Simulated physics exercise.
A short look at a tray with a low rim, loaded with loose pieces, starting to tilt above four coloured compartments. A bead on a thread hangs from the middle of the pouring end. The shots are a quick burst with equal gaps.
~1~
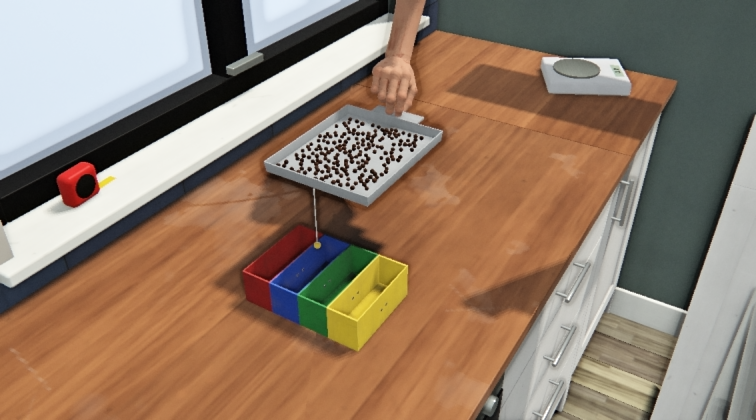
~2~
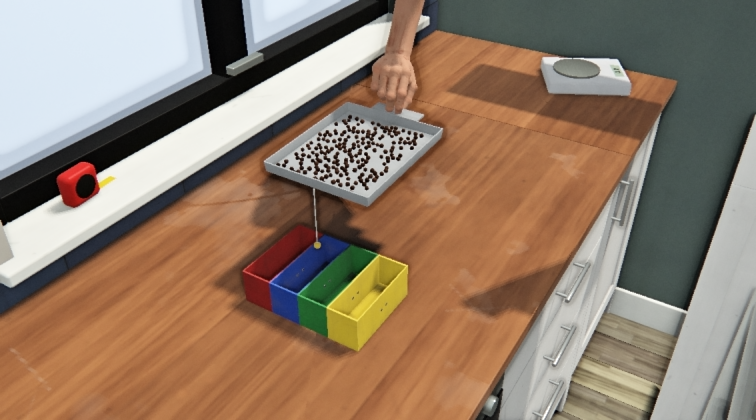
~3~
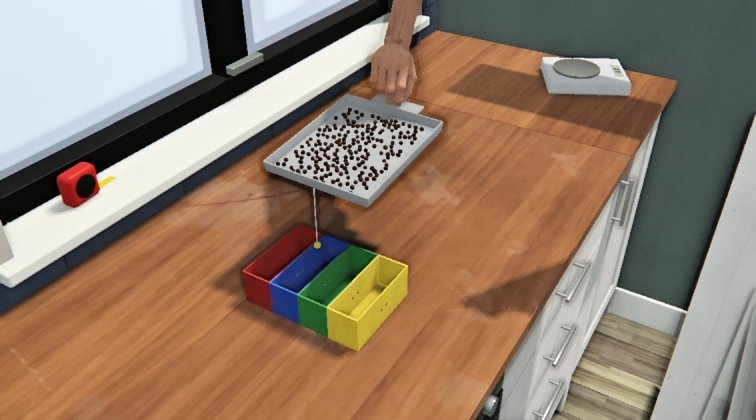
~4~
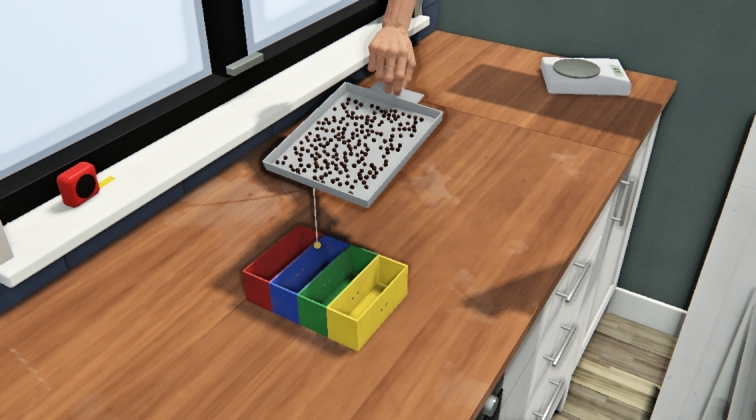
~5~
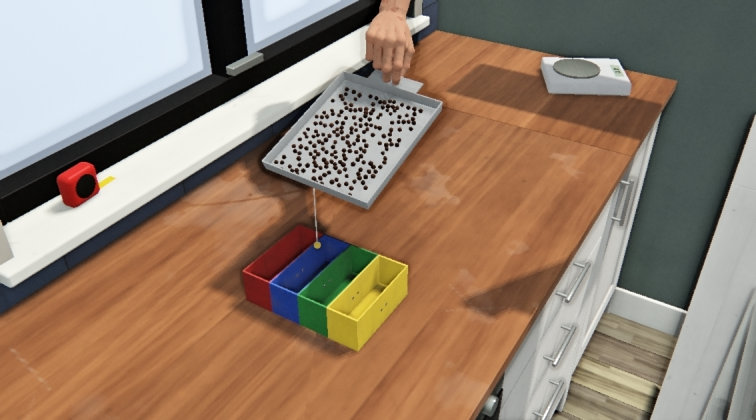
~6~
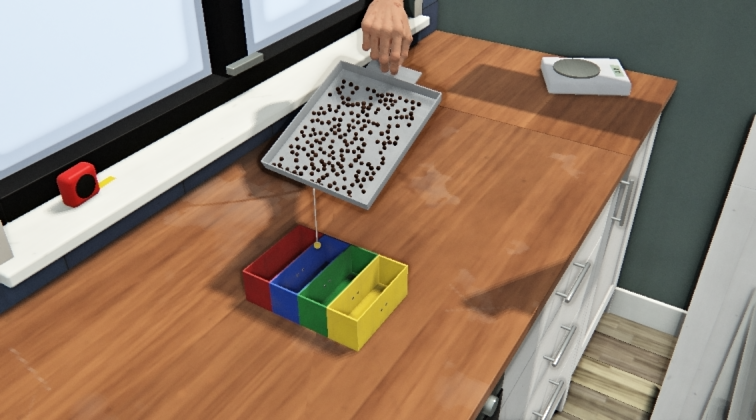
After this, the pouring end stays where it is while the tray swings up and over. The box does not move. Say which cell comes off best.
The green one ends fullest.
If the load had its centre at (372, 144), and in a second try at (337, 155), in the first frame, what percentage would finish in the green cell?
First some 50, then 40 per cent.
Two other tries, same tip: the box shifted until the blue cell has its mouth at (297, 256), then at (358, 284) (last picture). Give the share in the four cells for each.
About 100 and 70 per cent.
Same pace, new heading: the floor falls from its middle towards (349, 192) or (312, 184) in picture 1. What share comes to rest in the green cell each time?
The first gives 50 %, the second 10 %.
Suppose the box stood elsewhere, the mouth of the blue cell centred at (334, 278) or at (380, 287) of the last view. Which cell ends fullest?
The first try: The cell in blue. The second: The red cell.
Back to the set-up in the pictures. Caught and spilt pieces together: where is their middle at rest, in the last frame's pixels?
Close to (322, 309).
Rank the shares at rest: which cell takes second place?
Next in line is the blue cell.
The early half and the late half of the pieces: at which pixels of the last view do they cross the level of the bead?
Around (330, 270) and then (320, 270).
Shortly afterwards, tray tipped steeply; the bulk on the tray; only a few in the green cell; only a few in the red cell; a little falling or outside the box.
Next, tray tipped past a quarter turn; near two thirds on the tray; a little in the green cell; a little in the yellow cell; a little in the blue cell; only a few in the red cell; a little falling or outside the box.
Some moments later, tray tipped past a quarter turn; near half in the green cell; near a quarter in the blue cell; near a quarter in the yellow cell; a little in the red cell; only a few falling or outside the box.
In the end, tray tipped past a quarter turn; near half in the green cell; near a quarter in the blue cell; near a quarter in the yellow cell; a little in the red cell; only a few outside the box.
